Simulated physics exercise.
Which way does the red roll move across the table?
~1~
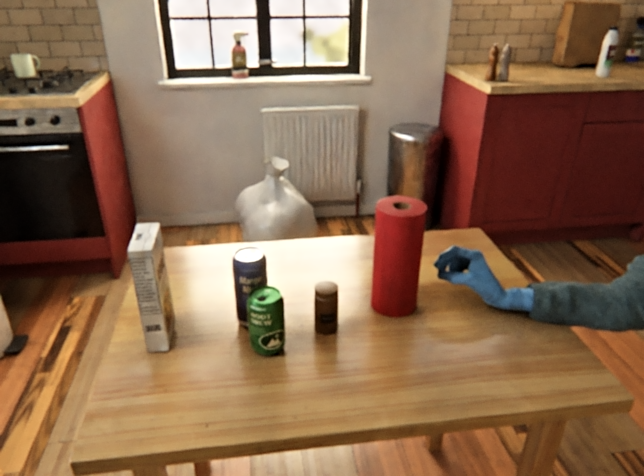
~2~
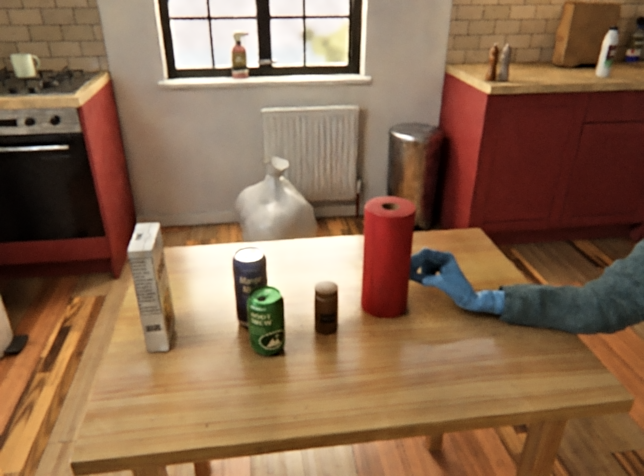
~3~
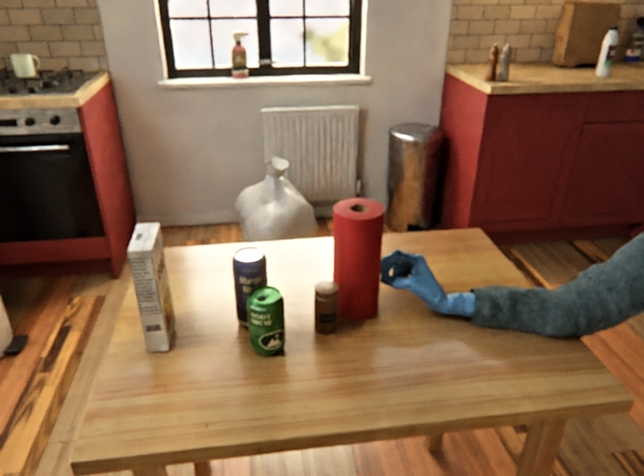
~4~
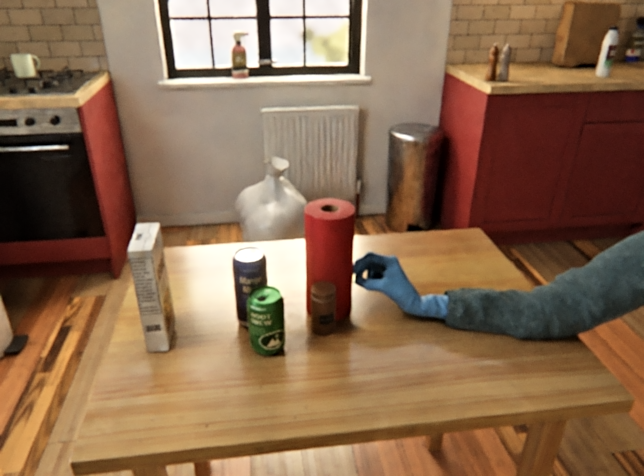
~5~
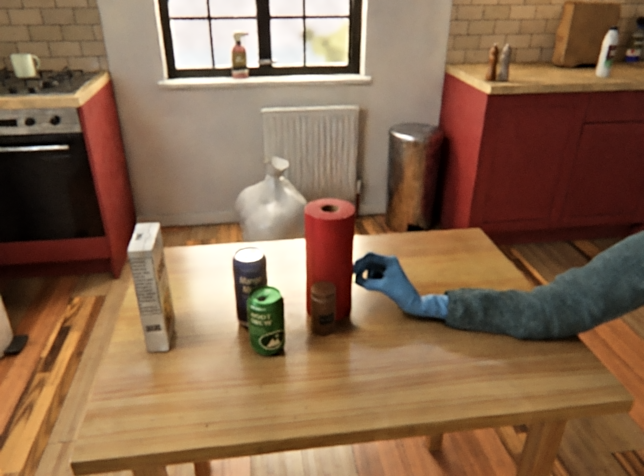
The red roll moves to the left, away from the side where the arm reaches in.
